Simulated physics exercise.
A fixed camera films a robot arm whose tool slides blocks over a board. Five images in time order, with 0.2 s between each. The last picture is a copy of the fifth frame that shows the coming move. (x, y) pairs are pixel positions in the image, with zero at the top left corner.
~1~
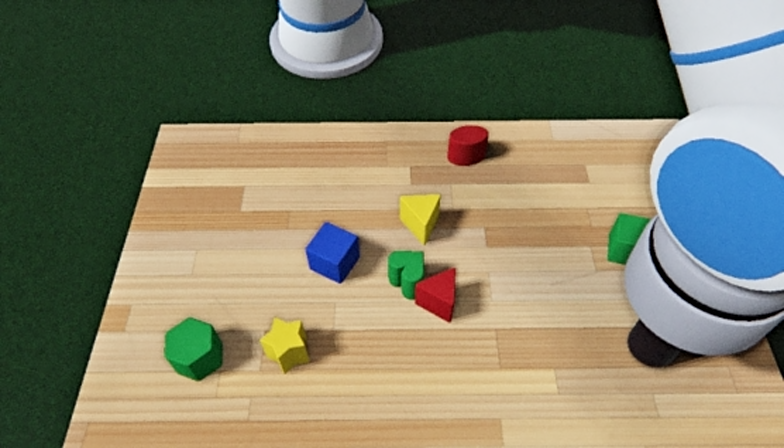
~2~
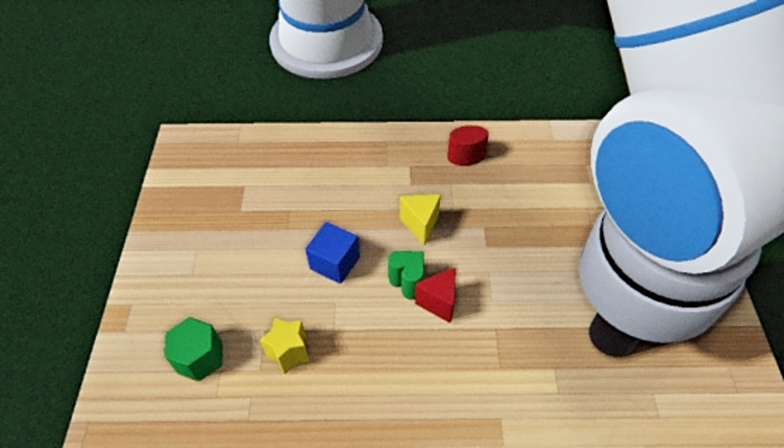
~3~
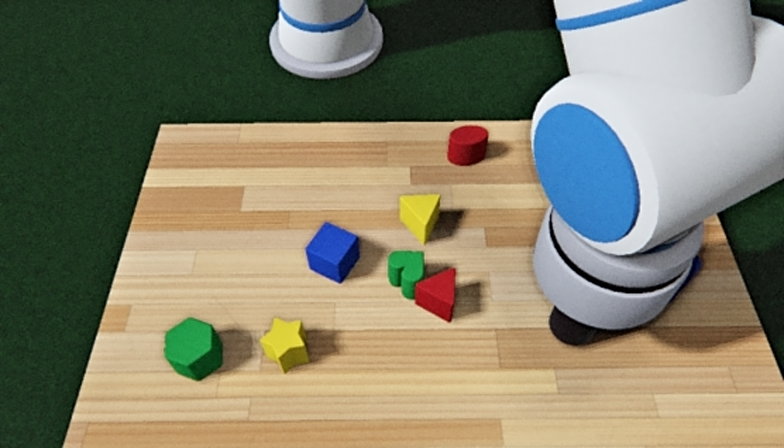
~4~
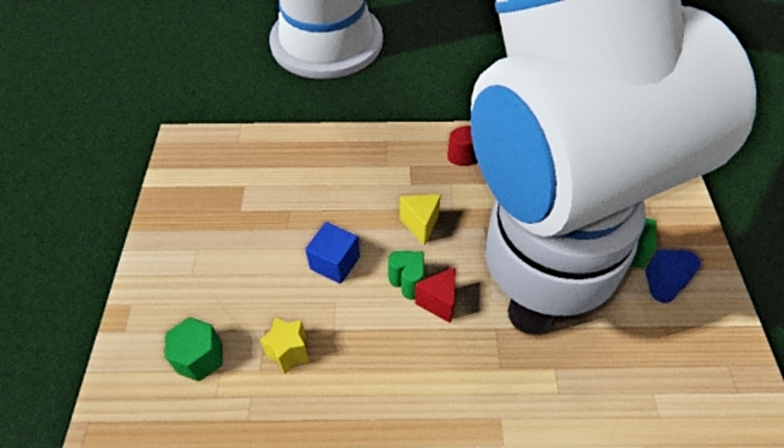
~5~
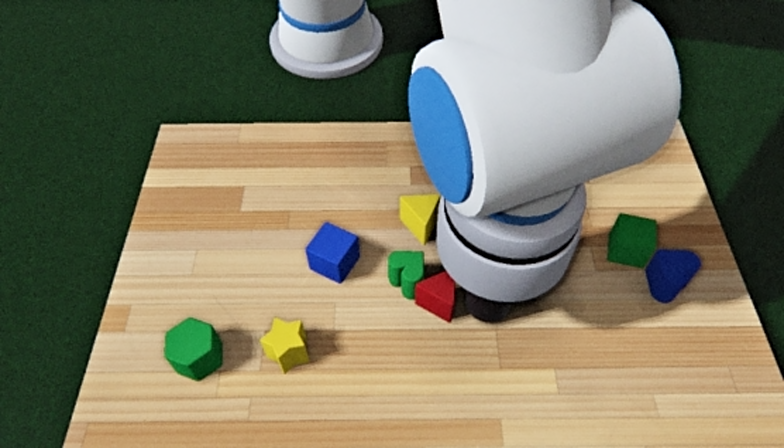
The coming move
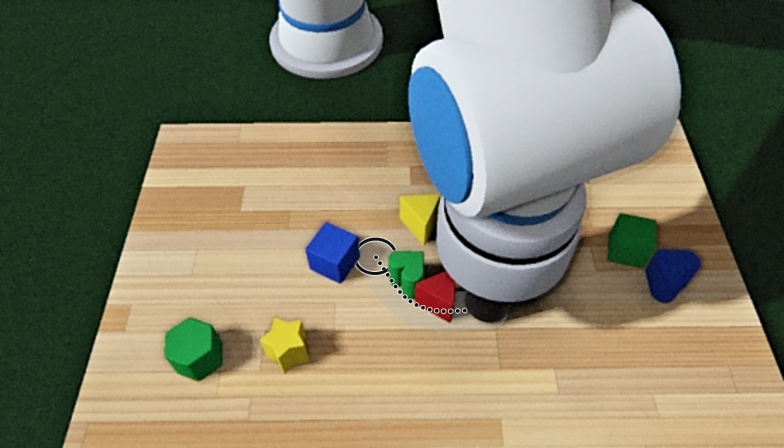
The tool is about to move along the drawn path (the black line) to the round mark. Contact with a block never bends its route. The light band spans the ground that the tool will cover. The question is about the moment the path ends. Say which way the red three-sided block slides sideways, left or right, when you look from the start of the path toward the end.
The shift goes left.
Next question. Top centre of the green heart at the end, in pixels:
Answer: (361, 208).
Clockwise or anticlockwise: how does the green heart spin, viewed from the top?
Clockwise rotation.
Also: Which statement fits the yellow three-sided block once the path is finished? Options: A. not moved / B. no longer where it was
Correct choice: A.
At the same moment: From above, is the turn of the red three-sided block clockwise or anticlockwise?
Twists anticlockwise.
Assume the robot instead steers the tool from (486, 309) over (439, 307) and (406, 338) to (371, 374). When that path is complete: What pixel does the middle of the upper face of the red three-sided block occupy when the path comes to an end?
The top centre is at (382, 292).
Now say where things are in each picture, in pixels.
In the first frame, lower end of the tool at (651, 346), tops of blocks, blue square block at (332, 242), green heart at (409, 263), yellow three-sided block at (422, 205), red three-sided block at (441, 285).
In the second frame, tool at (612, 336), blocks as before.
In the third frame, tool at (571, 325), blocks as before.
In the fourth frame, tool at (530, 315), blocks as before.
In the fifth frame, tool at (487, 303), blue square block at (332, 242), green heart at (409, 263), yellow three-sided block at (422, 205), red three-sided block at (441, 285).
The drawn path runs from (486, 309) over (438, 311) and (398, 290) to (375, 256).
The first path, step by step. One third of the way, tool at (438, 305); green heart at (398, 258), turned 55° clockwise; red three-sided block at (403, 285).
Two thirds of the way, tool at (398, 284); green heart at (376, 239), turned 95° clockwise; red three-sided block at (361, 269).
At the end, tool at (375, 249); blue square block at (326, 239), turned 20° anticlockwise; green heart at (361, 208), turned 60° clockwise; yellow three-sided block not moved; red three-sided block at (351, 263), turned 35° anticlockwise.
